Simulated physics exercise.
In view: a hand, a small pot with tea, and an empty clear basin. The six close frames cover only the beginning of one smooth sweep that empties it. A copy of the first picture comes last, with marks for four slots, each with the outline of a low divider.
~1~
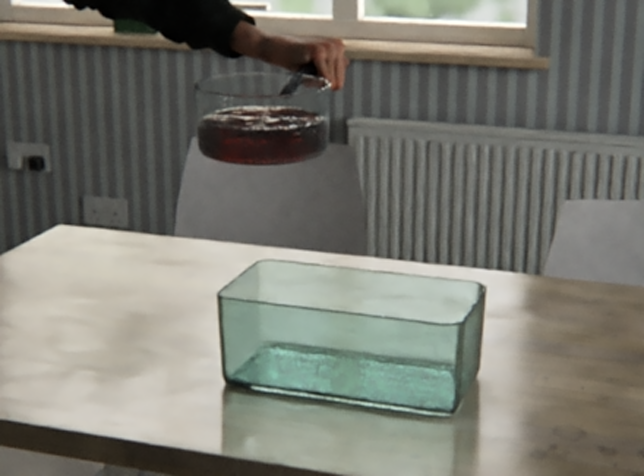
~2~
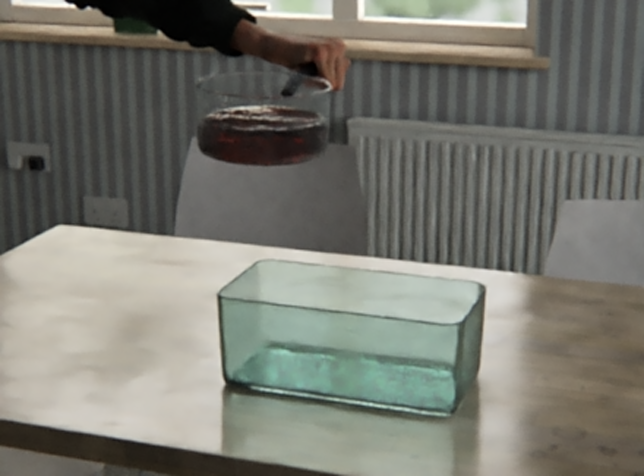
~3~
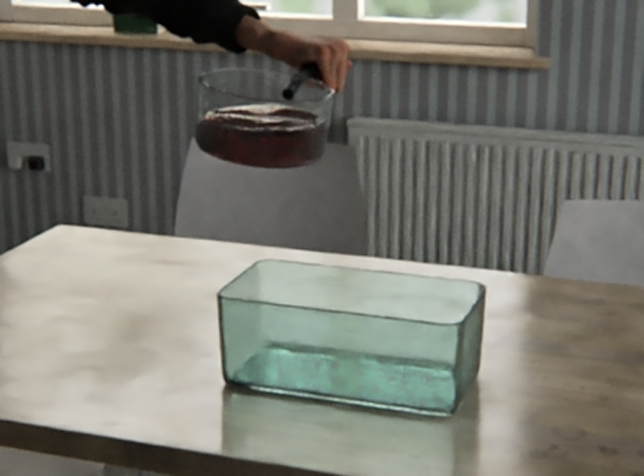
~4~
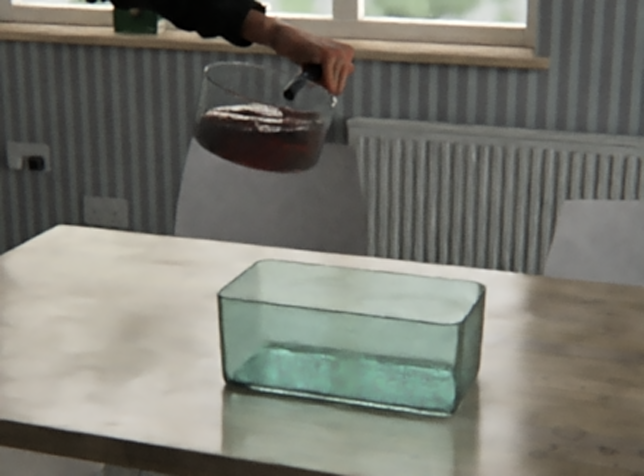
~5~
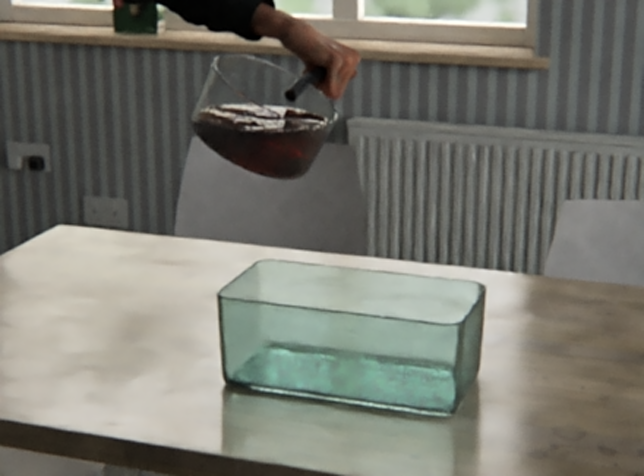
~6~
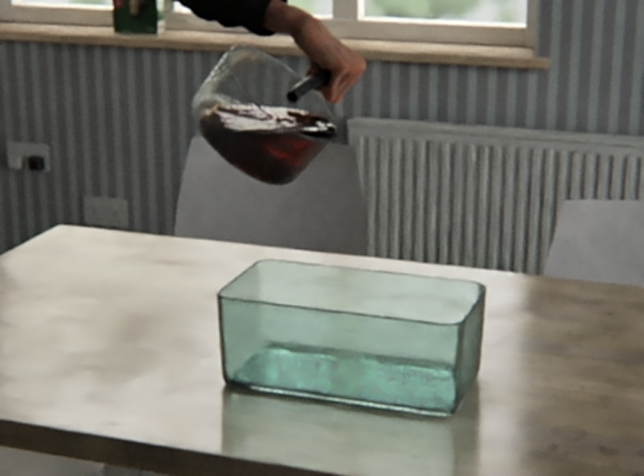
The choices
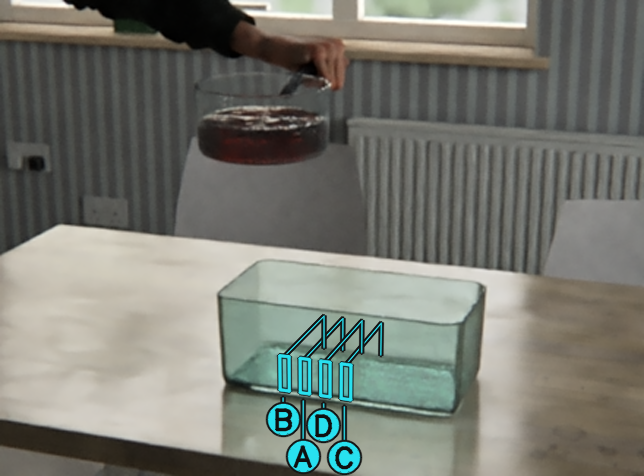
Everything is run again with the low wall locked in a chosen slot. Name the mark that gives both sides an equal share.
C beats the others.
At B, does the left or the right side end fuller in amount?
The right side.
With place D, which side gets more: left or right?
The right one.
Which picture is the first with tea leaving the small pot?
In picture 6.
In cyan, A at (303, 400); B at (283, 397); C at (344, 406); D at (323, 403).
For place A, about 6 % ends left of the wall and 92 % right of it.
For place B, about 6 % ends left of the wall and 93 % right of it.
For place C, about 48 % ends left of the wall and 51 % right of it.
For place D, about 24 % ends left of the wall and 74 % right of it.
